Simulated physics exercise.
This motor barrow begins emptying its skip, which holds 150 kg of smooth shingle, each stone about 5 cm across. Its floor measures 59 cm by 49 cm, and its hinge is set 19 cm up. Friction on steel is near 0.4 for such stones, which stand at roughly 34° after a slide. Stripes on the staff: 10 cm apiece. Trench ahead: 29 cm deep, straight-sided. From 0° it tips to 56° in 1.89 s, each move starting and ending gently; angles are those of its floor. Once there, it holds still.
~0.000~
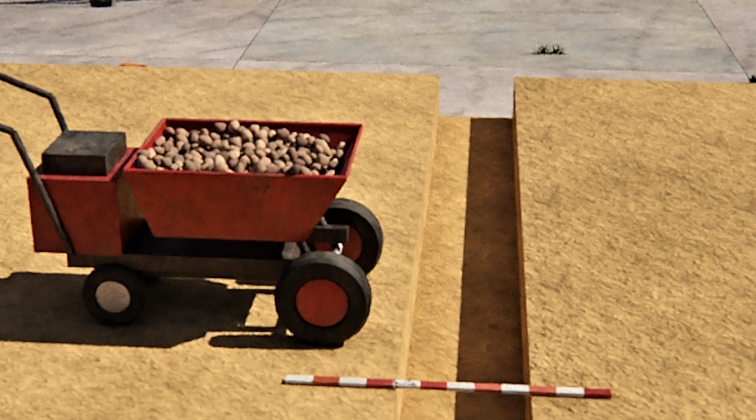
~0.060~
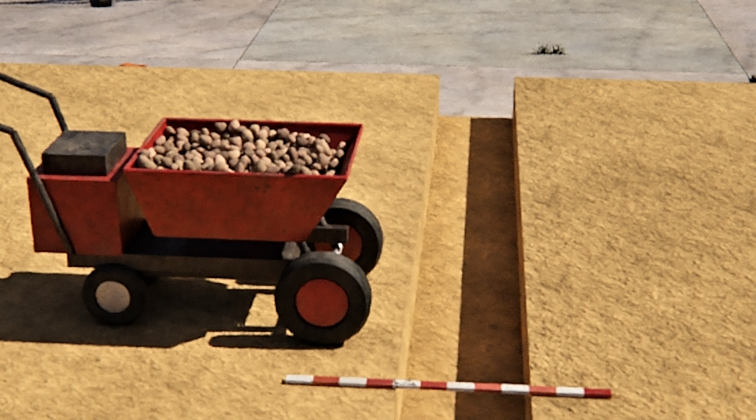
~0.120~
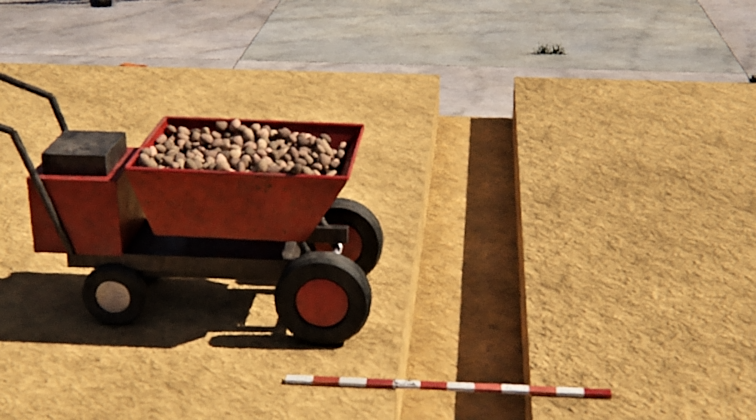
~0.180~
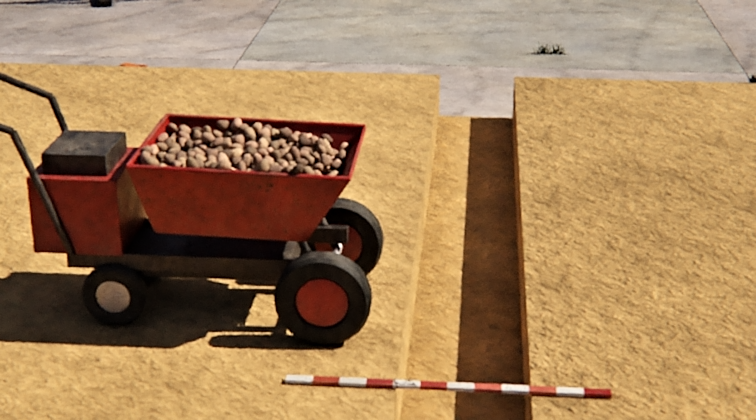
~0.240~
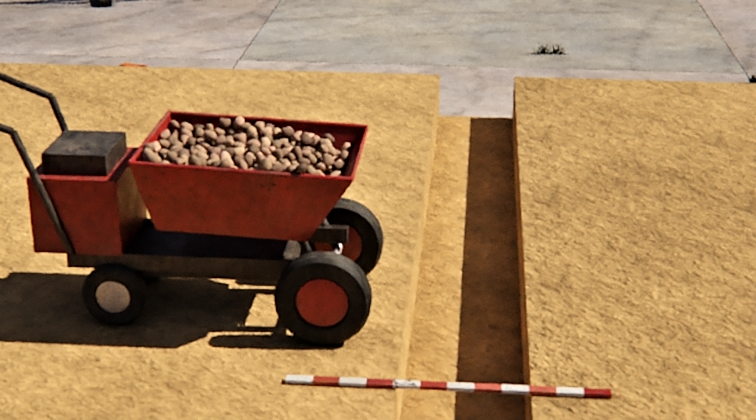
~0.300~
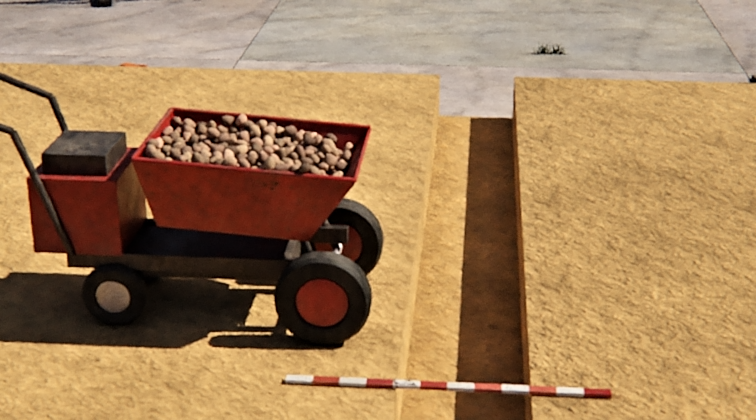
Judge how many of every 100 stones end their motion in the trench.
I would put it near 53 out of 100.
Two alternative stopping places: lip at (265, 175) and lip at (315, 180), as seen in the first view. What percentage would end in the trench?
I'd say some 50 per cent and some 55 per cent.
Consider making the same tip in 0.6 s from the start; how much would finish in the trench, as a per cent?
Trench share: Approx. 30%.
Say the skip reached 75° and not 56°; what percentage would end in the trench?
With that change, near 75 per cent.
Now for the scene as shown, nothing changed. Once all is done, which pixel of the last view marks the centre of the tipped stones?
Look at roughly (487, 368).
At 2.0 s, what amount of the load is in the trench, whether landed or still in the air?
Something like 20 in a hundred.
After 1.4 s the floor is at 47°; 100 % in the skip; the foremost stones are at (443, 211).
After 2.0 s the floor is at 56°; 77 % in the skip, 22 % in the trench, 1 % past the trench; the foremost stones are at (559, 324).
After 2.3 s the floor is at 56°; 60 % in the skip, 36 % in the trench, 4 % past the trench; the foremost stones are at (637, 337).
After 4.3 s the floor is at 56°; 43 % in the skip, 53 % in the trench, 4 % past the trench; the foremost stones are at (681, 326).
